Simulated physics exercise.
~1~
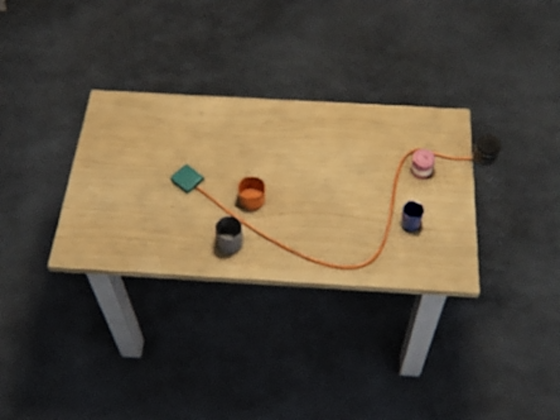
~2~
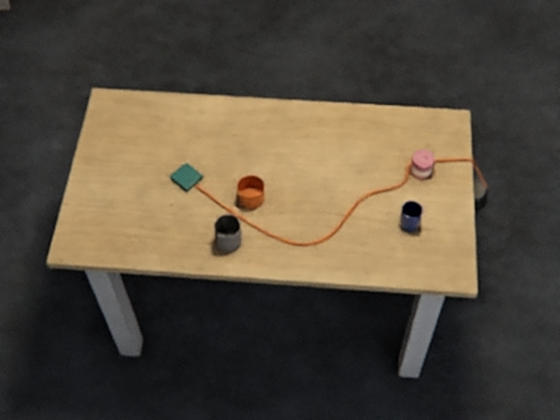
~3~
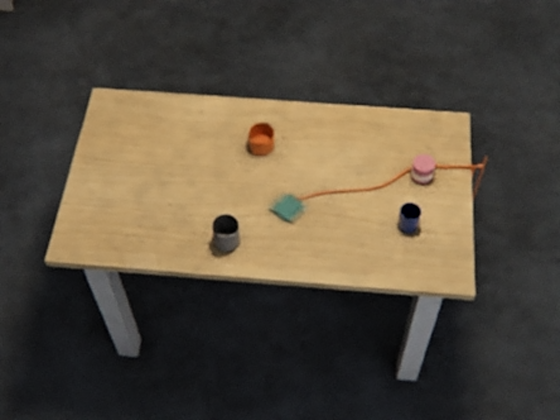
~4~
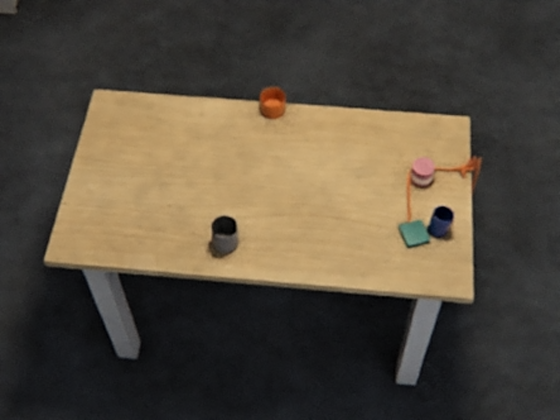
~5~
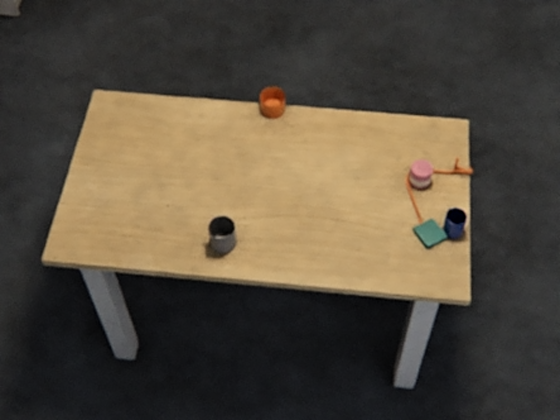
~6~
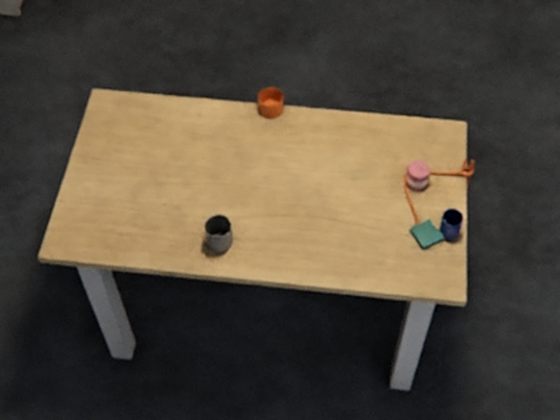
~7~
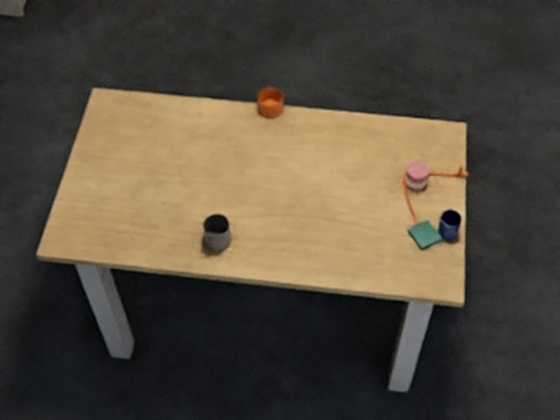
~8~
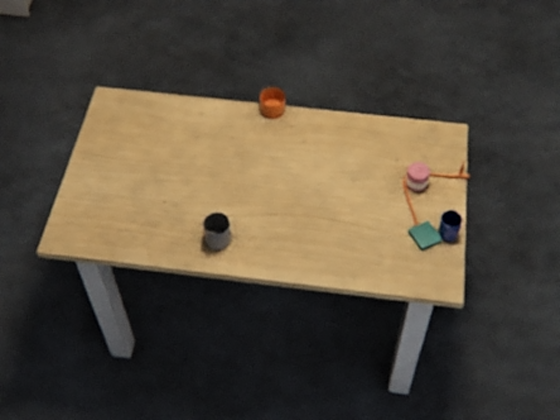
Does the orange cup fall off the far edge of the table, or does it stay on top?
The orange cup stays on the table, ending by the far edge well away from where it began. The teal slab also ends far from its start, beside the blue mug, while the grey cup barely shifts.
